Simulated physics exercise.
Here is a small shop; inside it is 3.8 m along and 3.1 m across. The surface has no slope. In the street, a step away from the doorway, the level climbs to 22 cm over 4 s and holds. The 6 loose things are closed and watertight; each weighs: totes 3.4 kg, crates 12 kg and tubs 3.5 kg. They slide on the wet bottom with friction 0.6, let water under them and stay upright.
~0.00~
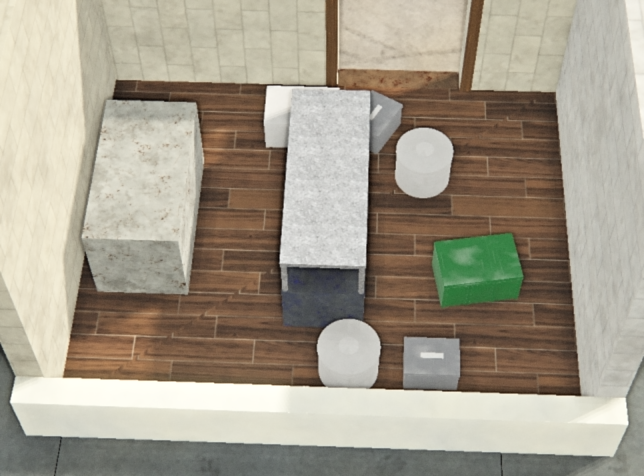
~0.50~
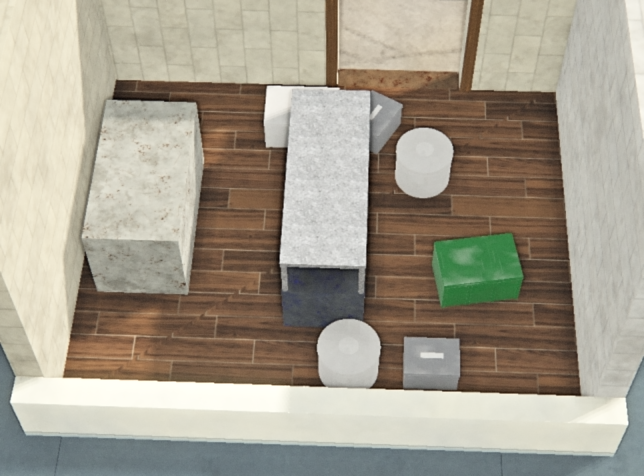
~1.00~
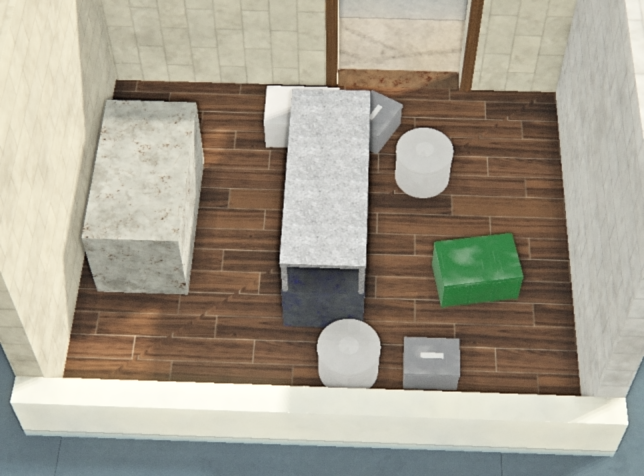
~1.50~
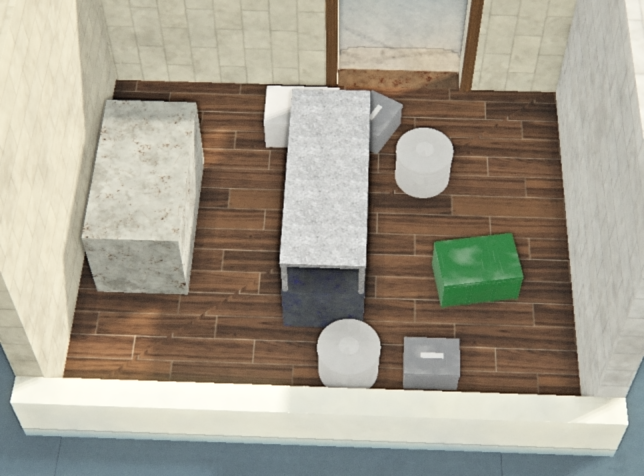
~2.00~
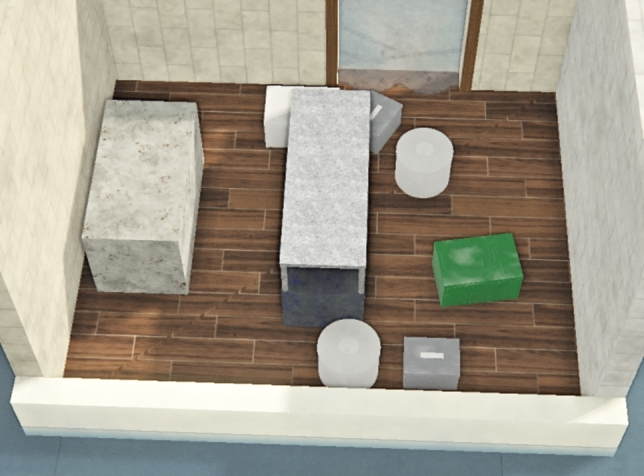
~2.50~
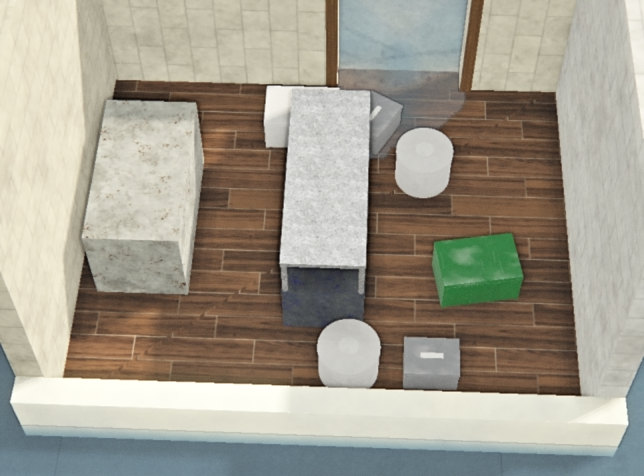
We see a small tiled room with a wooden floor, a long table, a large block, pale tubs and crates, one green. Bluish water gathers outside, then a thin sheet spreads in through the doorway while the objects stay still.
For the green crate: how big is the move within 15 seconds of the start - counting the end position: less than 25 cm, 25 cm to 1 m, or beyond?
Green crate gets carried off.
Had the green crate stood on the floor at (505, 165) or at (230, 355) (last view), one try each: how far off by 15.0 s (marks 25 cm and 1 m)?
In that order: It travels far; it ends far away.
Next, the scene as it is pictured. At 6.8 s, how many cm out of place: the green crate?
Roughly 80 cm by then.
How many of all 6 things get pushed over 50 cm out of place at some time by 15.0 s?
That makes 6.
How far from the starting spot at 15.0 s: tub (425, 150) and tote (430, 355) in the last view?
In turn: 250 cm, 200 cm.
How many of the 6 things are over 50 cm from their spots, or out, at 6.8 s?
I count 4.
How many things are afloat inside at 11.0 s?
At that moment 6.
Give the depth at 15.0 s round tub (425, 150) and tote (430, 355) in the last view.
About 20 and 18 cm.
After 3.5 s the green crate is near (478, 259), 0.0 m from its start, aground; 1 afloat.
After 6.8 s the green crate is near (502, 339), 0.8 m from its start, afloat; 4 afloat.
After 11.0 s the green crate is near (204, 319), 2.1 m from its start, afloat; 6 afloat.
After 15.0 s the green crate is near (237, 112), 2.3 m from its start, afloat; 6 afloat.
